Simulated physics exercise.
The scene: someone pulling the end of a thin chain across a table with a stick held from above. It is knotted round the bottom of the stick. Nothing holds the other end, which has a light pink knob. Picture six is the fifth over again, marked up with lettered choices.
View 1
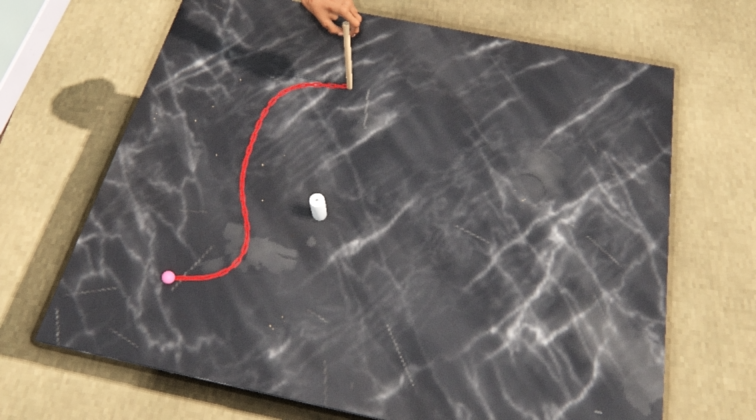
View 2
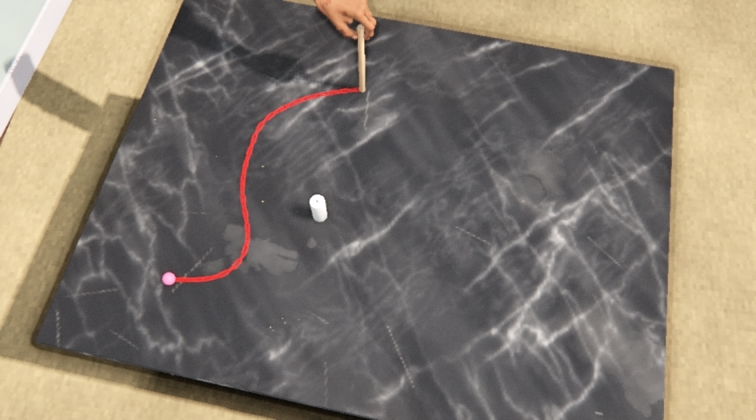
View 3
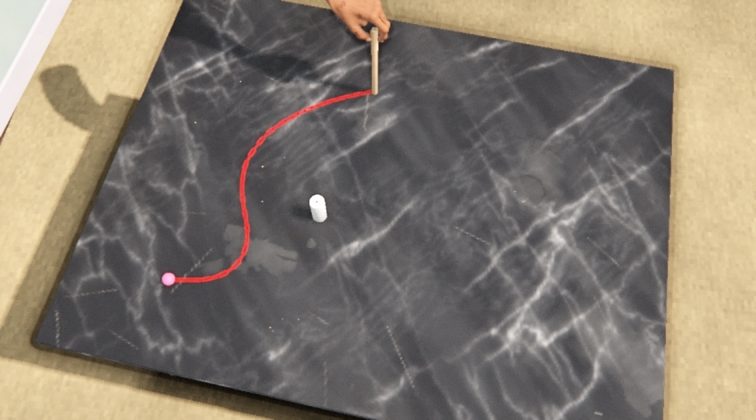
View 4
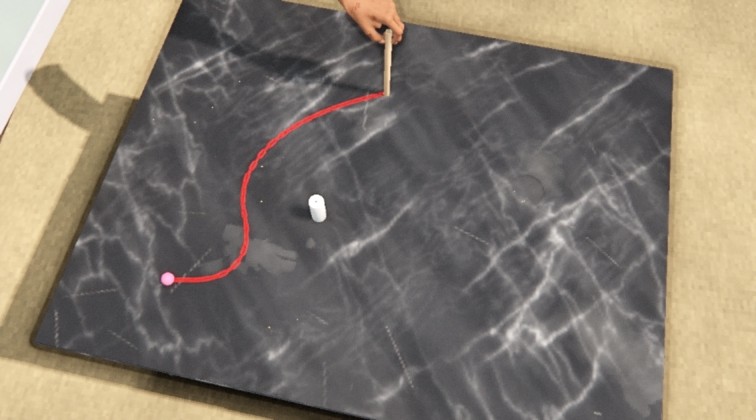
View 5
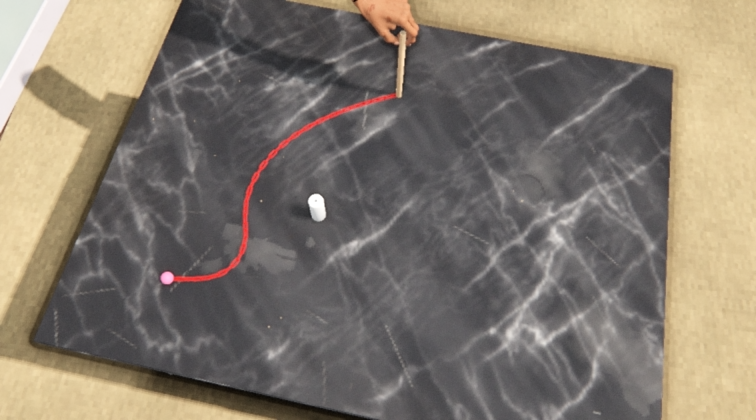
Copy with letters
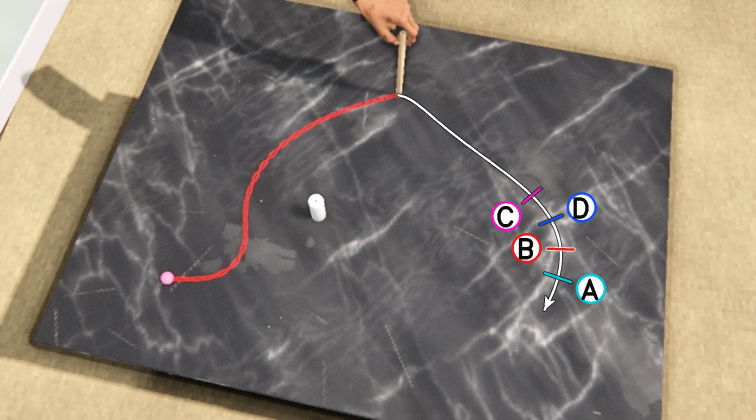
Hand with a stick dragging one end of a red chain rightward across a dark marbled table, past a small white candle.
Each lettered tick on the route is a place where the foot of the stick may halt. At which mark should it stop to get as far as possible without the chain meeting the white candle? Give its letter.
Mark C.
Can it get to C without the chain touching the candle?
Yes.
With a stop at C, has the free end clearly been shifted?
Yes.
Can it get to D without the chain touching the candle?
For that mark, no.
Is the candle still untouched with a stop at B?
No.
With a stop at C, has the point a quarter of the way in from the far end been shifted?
Yes.
On the marked copy, A at (558, 278); B at (561, 249); C at (532, 196); D at (551, 220); the route from (399, 95) via (516, 181) to (545, 310).
Following C. Soon after the start, foot of the stick (444, 128), middle of the chain (288, 172), free end (168, 278).
Later, foot of the stick (491, 163), middle of the chain (324, 182), free end (179, 277).
In the end, foot of the stick (531, 196), middle of the chain (359, 192), free end (203, 263); nothing has been touched.
As for the rest, A brings the chain against the candle; B brings the chain against the candle; D brings the chain against the candle.
